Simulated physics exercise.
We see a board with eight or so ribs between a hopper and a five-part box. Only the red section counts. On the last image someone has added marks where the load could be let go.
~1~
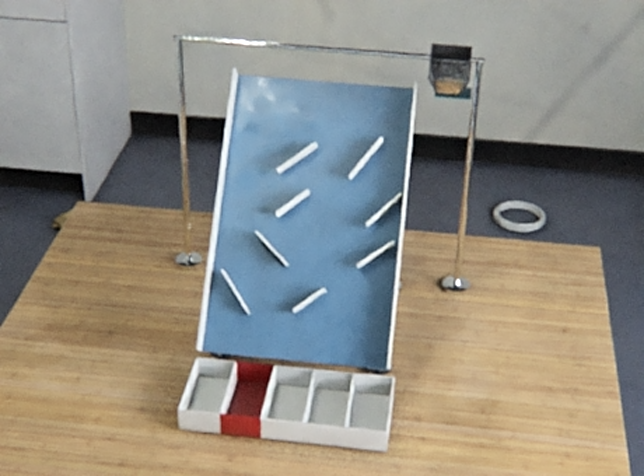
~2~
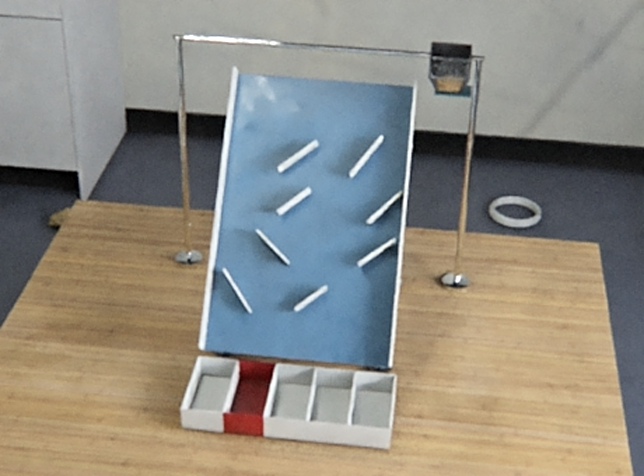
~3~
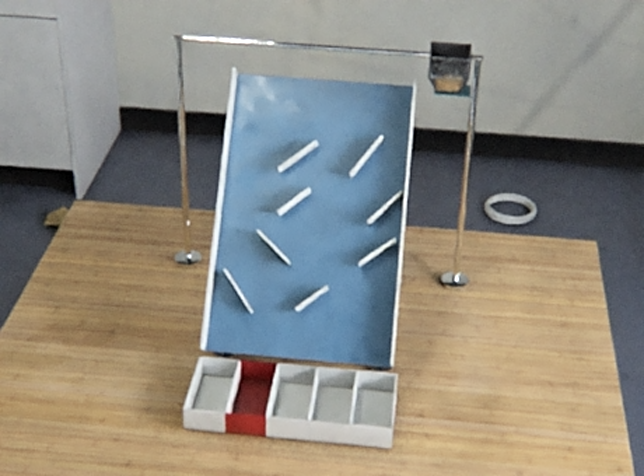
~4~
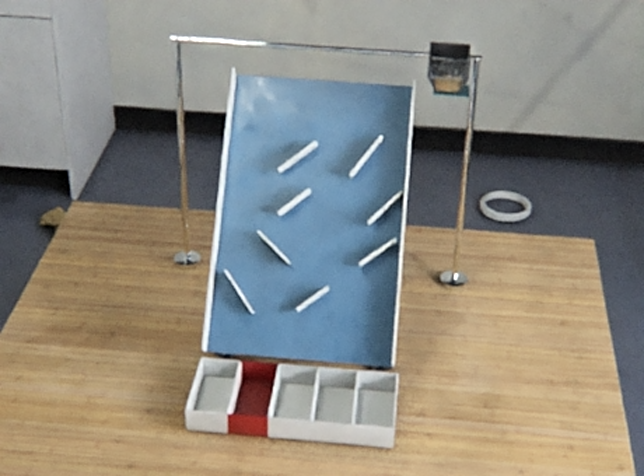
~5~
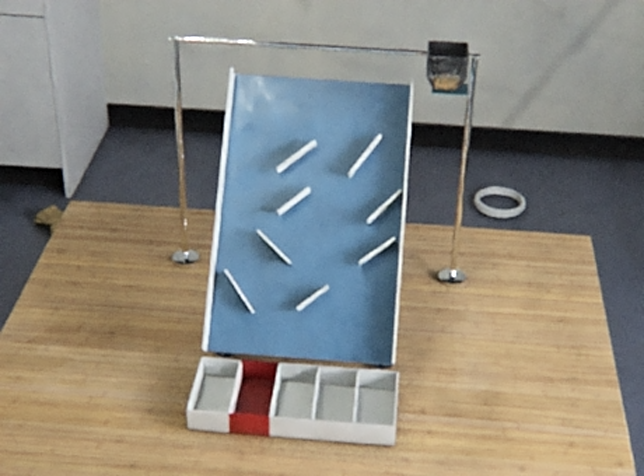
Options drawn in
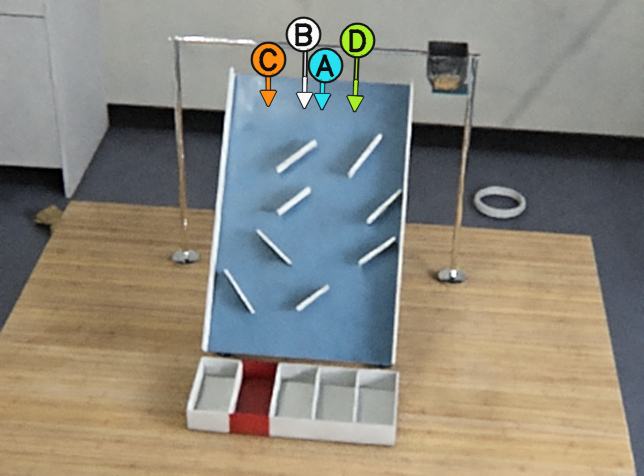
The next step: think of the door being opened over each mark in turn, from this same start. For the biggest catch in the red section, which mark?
It is D.
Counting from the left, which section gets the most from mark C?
It is the third one.
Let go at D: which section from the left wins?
The second.
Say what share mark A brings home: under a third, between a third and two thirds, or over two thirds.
Mark A gives under a third.
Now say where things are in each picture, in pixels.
The first frame shows hopper at (449, 84), dried chickpeas, door shut.
The second frame shows ribs (278, 168) to (317, 141), (350, 174) to (382, 135), (277, 212) to (309, 188).
The third frame shows ribs (368, 222) to (402, 191), (258, 230) to (289, 262), (359, 263) to (395, 239).
The fourth frame shows ribs (225, 270) to (252, 312), (297, 309) to (328, 287).
The fifth frame shows red section at (249, 423), number 2 of 5 from the left.
On the marked copy, mark A meets the board at (322, 103); mark B meets the board at (304, 102); mark C meets the board at (268, 100); mark D meets the board at (354, 105).
With A, about a quarter in the red section, about two thirds in other sections, a small part outside the box.
With B, a small part in the red section, most in other sections.
With C, about a quarter in the red section, about two thirds in other sections, a small part outside the box.
With D, about two thirds in the red section, about a quarter in other sections, a stray few outside the box.
